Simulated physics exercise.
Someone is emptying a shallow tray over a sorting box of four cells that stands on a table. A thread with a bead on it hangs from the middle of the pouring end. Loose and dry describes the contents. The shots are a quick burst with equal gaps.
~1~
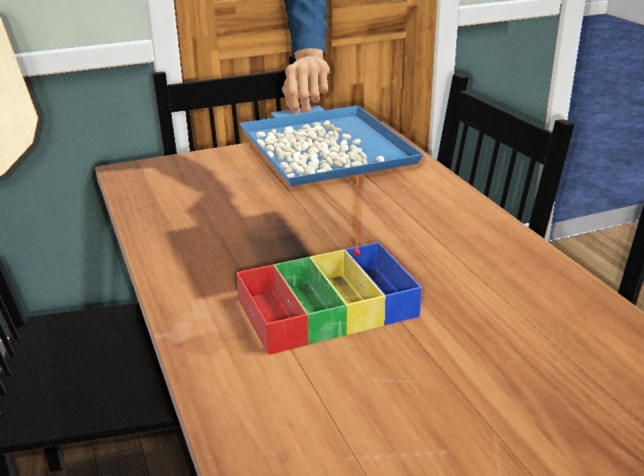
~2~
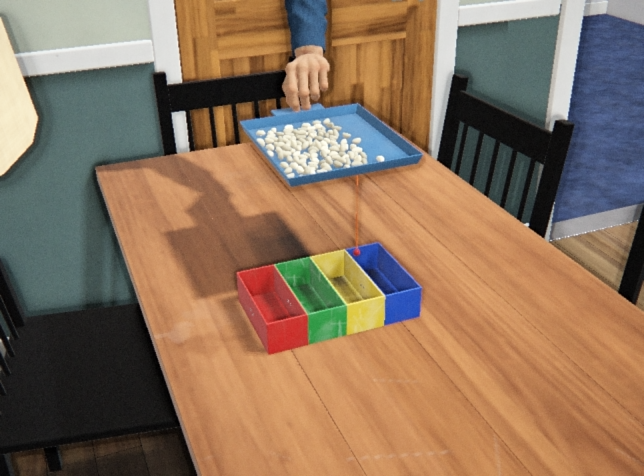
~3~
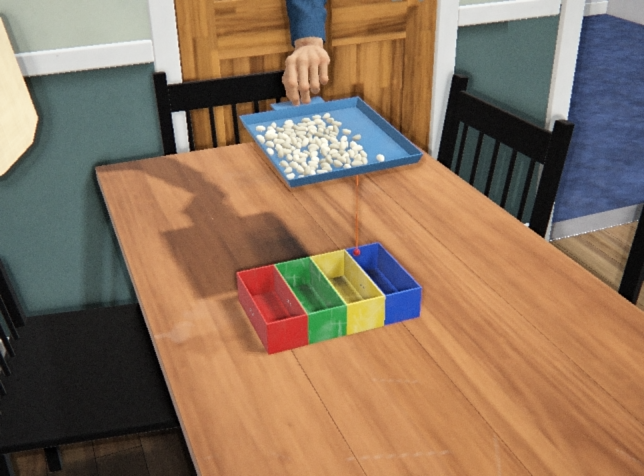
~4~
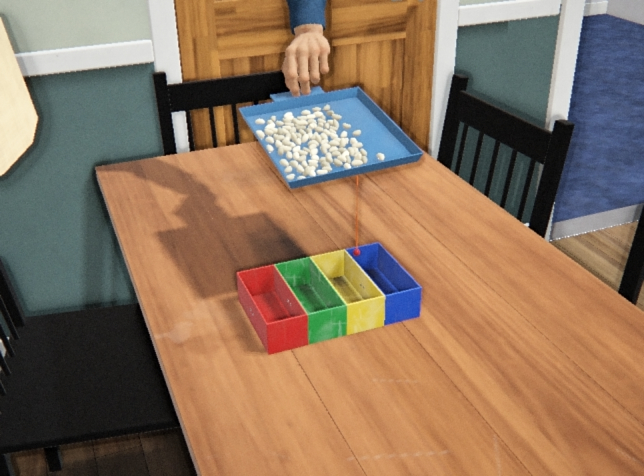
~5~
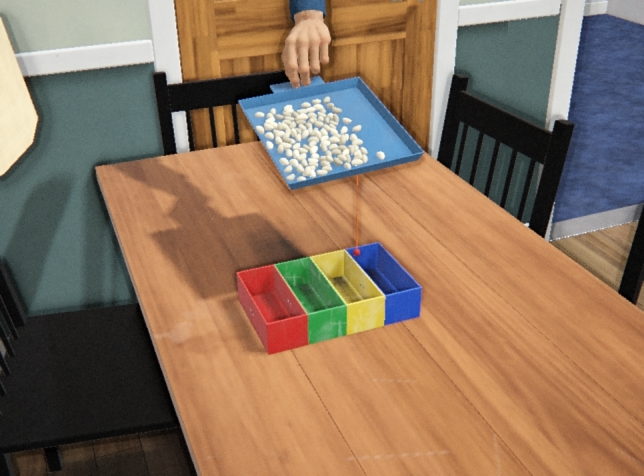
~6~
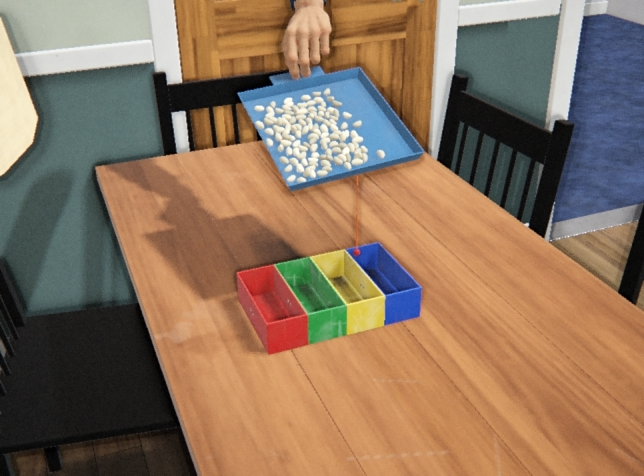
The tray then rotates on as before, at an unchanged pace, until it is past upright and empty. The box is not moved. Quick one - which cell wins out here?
The green one wins out.
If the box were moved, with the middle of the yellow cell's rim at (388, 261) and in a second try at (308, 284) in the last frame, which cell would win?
First try: The red cell; second try: The cell in yellow.
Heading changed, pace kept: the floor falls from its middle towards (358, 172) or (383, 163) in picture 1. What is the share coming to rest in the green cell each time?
Somewhere close to 20 % the first time, 0 % the second.
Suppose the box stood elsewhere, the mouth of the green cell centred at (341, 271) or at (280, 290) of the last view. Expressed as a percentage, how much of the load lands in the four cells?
Result, in turn: 80 %, 90 %.
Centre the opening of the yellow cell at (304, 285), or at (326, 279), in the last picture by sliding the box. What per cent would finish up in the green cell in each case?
I'd say about 10 percent, followed by about 40 percent.
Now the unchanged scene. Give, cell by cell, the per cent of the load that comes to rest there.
So the red cell ends up with 20 % of the load, the green cell with 50 %, the yellow cell with 20 %, and the blue cell with 10 %.
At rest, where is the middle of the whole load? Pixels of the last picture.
Around (318, 313), give or take.
Soon after the last picture, tray tipped steeply; all on the tray.
A little later, tray tipped right over; most on the tray; a stray few in the green cell; a stray few in the blue cell; about a quarter falling or outside the box.
Later still, tray tipped past a quarter turn; about half in the green cell; about a quarter in the yellow cell; about a quarter in the red cell; a small part in the blue cell; a small part falling or outside the box.
At rest, tray tipped past a quarter turn; about half in the green cell; about a quarter in the yellow cell; about a quarter in the red cell; a small part in the blue cell; a small part outside the box.
